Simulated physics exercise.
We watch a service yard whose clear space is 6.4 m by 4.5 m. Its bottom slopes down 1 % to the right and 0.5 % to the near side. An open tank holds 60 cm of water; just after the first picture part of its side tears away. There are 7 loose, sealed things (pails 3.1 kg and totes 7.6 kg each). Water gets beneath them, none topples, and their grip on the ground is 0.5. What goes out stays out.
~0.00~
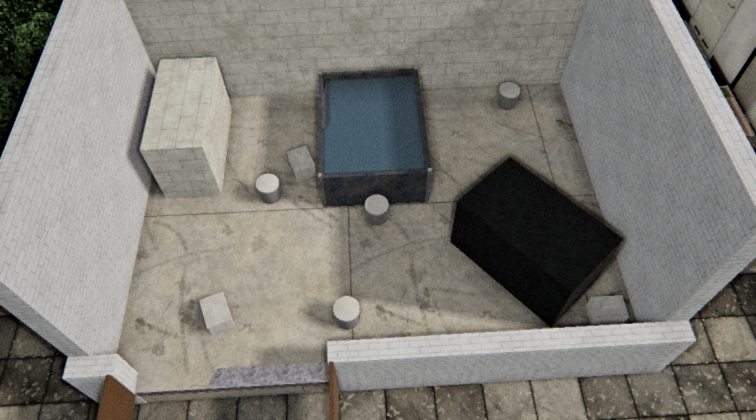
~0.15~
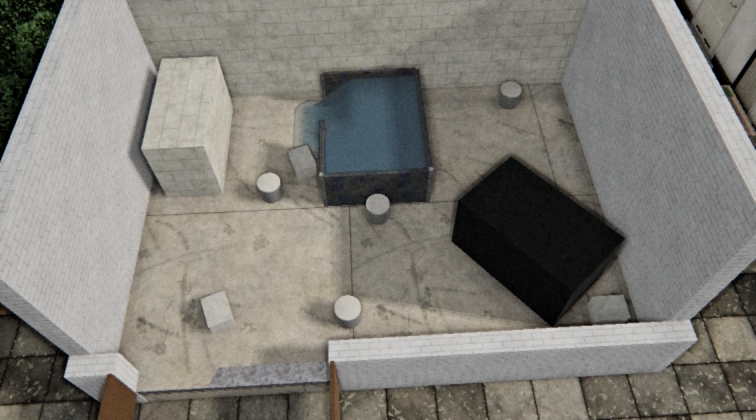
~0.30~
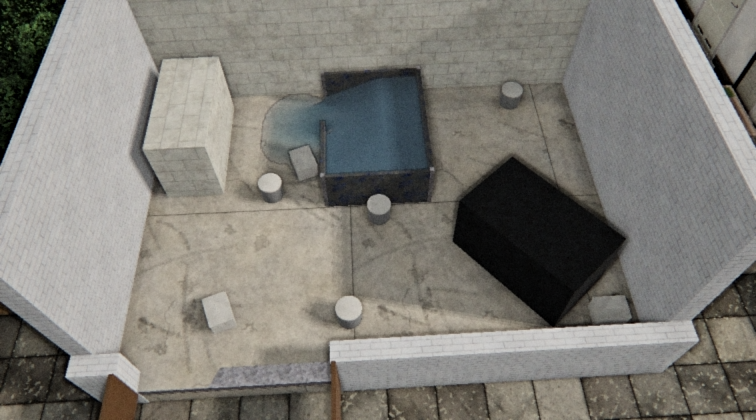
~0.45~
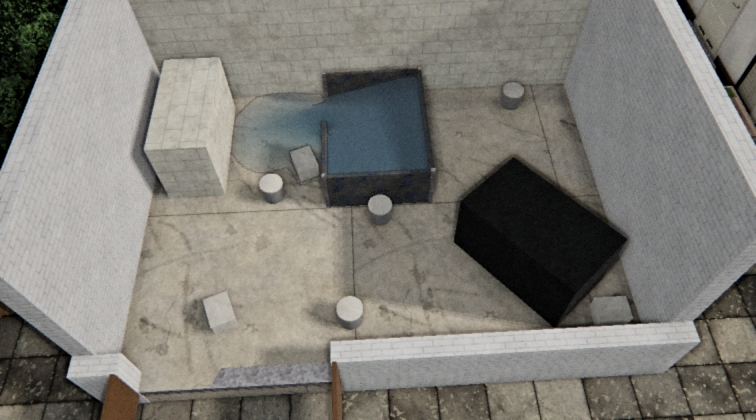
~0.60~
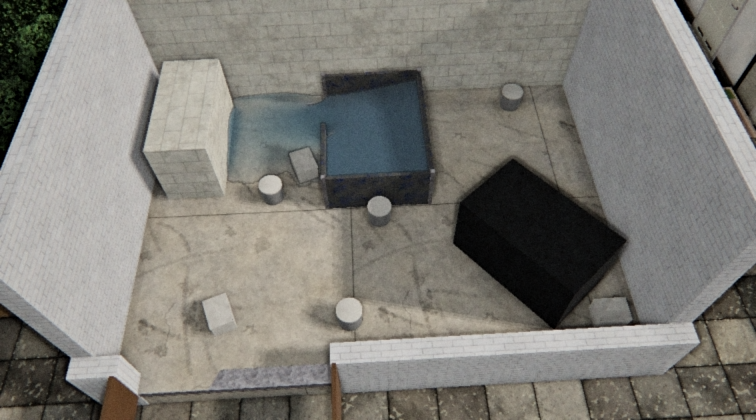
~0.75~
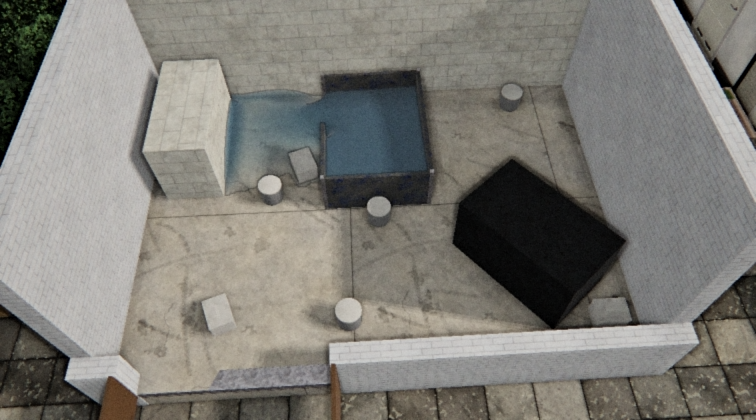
In a walled yard, water pours from a tank's left side and spreads to a pale block.
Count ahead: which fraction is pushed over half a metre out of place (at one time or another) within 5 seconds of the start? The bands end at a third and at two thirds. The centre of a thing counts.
Share: From one to two thirds.
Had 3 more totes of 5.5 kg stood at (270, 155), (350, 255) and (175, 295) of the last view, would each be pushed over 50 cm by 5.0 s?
In that order: Past it, under, past it.
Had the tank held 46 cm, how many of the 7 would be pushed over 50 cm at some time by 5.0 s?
Then 3.
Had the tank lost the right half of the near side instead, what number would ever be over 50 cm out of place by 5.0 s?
Then 3.
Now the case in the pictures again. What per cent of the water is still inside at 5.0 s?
Some 80 per cent remains.
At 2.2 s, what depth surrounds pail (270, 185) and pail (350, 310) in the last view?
Roughly 3 and 0 cm.
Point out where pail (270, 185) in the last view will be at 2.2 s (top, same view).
Near (308, 192).
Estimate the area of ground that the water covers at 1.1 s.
Roughly 6.0 m2.
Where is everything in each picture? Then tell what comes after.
A pail at (346, 308), on the bottom; a pail at (376, 204) rests on the ground; water covers 2.7 m2; 0 of 7 have shifted, in the first picture.
A pail at (347, 307), on the bottom; a pail at (378, 204) rests on the ground; 3.2 m2 under water; 0 of 7 have shifted, in the second picture.
A pail at (348, 308), on the bottom; a pail at (379, 204) rests on the ground; 3.9 m2 under water; 0 of 7 have shifted, in the third picture.
A pail at (349, 308) rests on the ground; a pail at (380, 204), on the bottom; 4.7 m2 under water; 0 of 7 have shifted, in the fourth picture.
A pail at (349, 310), on the bottom; a pail at (379, 206), on the bottom; 5.0 m2 under water; 0 of 7 have shifted, in the fifth picture.
A pail at (348, 310), on the bottom; a pail at (379, 206) rests on the ground; 5.2 m2 under water; 0 of 7 have shifted, in the sixth picture.
After 1.1 s 0 of 7 are over 50 cm from their spots; 0 afloat.
After 2.2 s 1 of 7 are over 50 cm from their spots; 0 afloat.
After 3.5 s 3 of 7 are over 50 cm from their spots; 1 afloat.
After 5.0 s 3 of 7 are over 50 cm from their spots, and 3 have been at some point; 1 afloat.
